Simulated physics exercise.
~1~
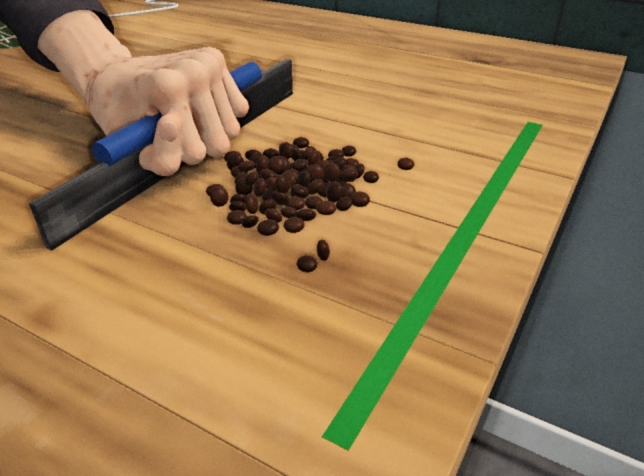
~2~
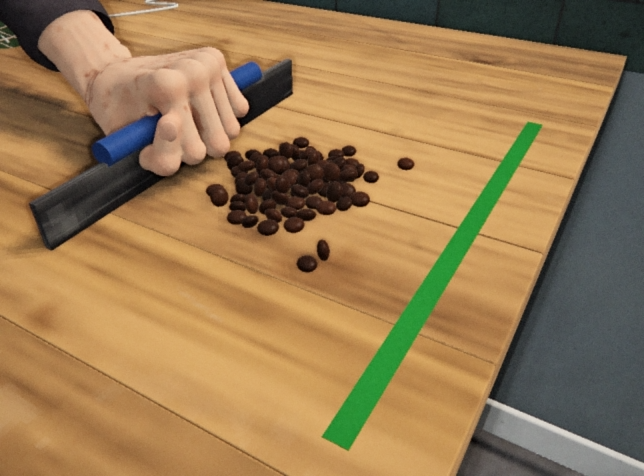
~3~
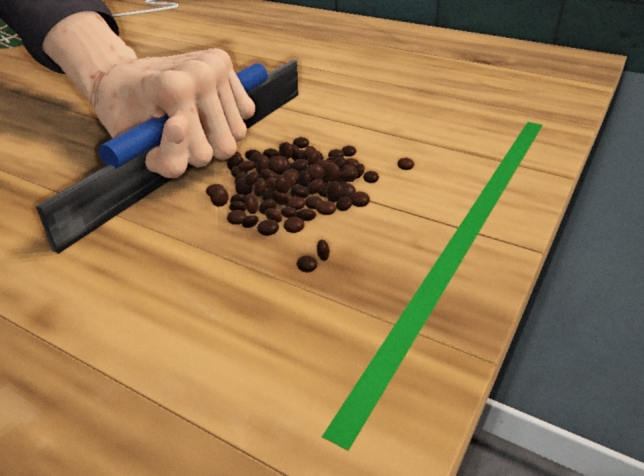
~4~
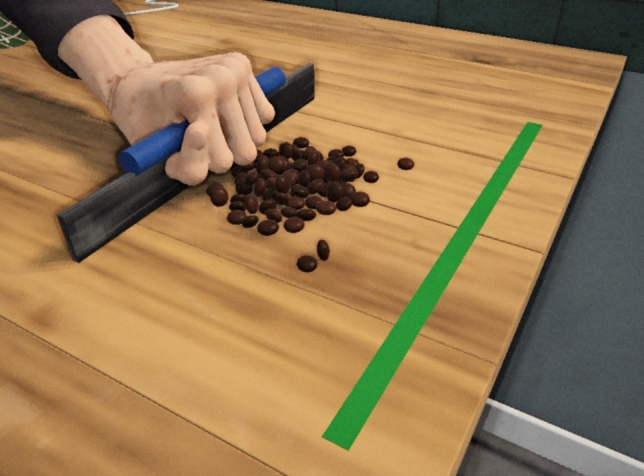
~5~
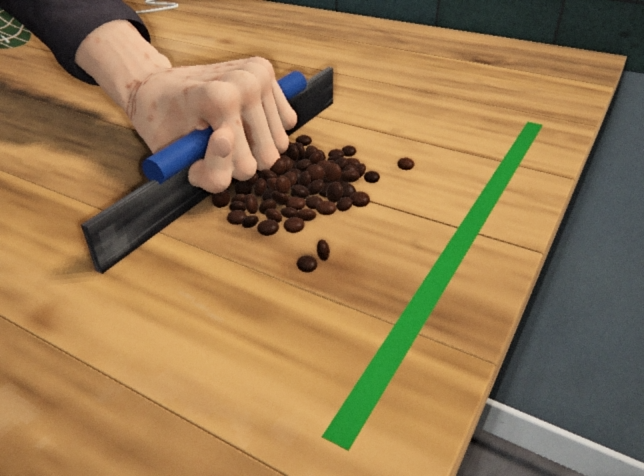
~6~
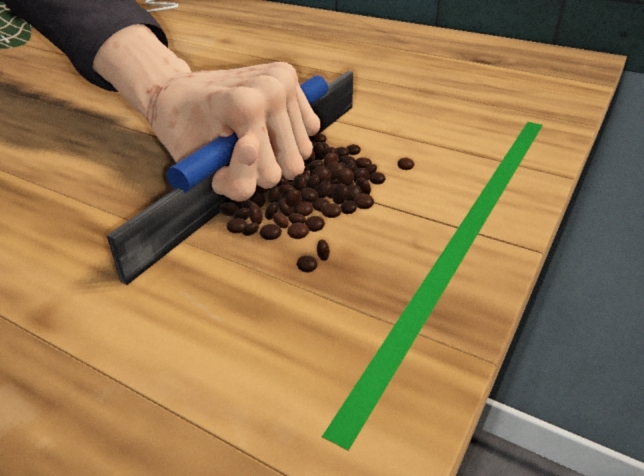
A hand holding a black scraper with a blue handle rested on a wooden table, then slid it rightward into a heap of small dark brown drops, nudging them slightly toward a green strip.
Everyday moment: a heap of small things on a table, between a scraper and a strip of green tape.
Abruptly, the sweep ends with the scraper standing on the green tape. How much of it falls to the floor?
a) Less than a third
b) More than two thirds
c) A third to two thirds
c.
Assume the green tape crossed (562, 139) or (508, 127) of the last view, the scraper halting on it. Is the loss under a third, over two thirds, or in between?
Above two thirds, then less than a third.
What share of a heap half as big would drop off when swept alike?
I'd say close to 20 per cent.
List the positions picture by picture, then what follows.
The first picture shows scraper at (66, 210), at rest; green tape at (530, 132), about two fingers from the edge; edge at (540, 261); the heap at (291, 177), flat chocolate drops.
The second picture shows scraper at (66, 210), at rest.
The third picture shows scraper at (72, 213); the heap at (291, 177).
The fourth picture shows scraper at (93, 221).
The fifth picture shows scraper at (116, 231); the heap at (293, 179), a small part pushed along.
The sixth picture shows scraper at (141, 241); green tape at (530, 132); edge at (540, 261); the heap at (302, 183), most pushed along.
Soon, scraper still moving, near (367, 163); heap all on the table, its front near (472, 238).
A while on, scraper stopped at the green tape; heap about a quarter over the edge.
Towards the end, scraper stopped at the green tape; heap about half over the edge.
Finally, scraper stopped at the green tape; heap about half over the edge.
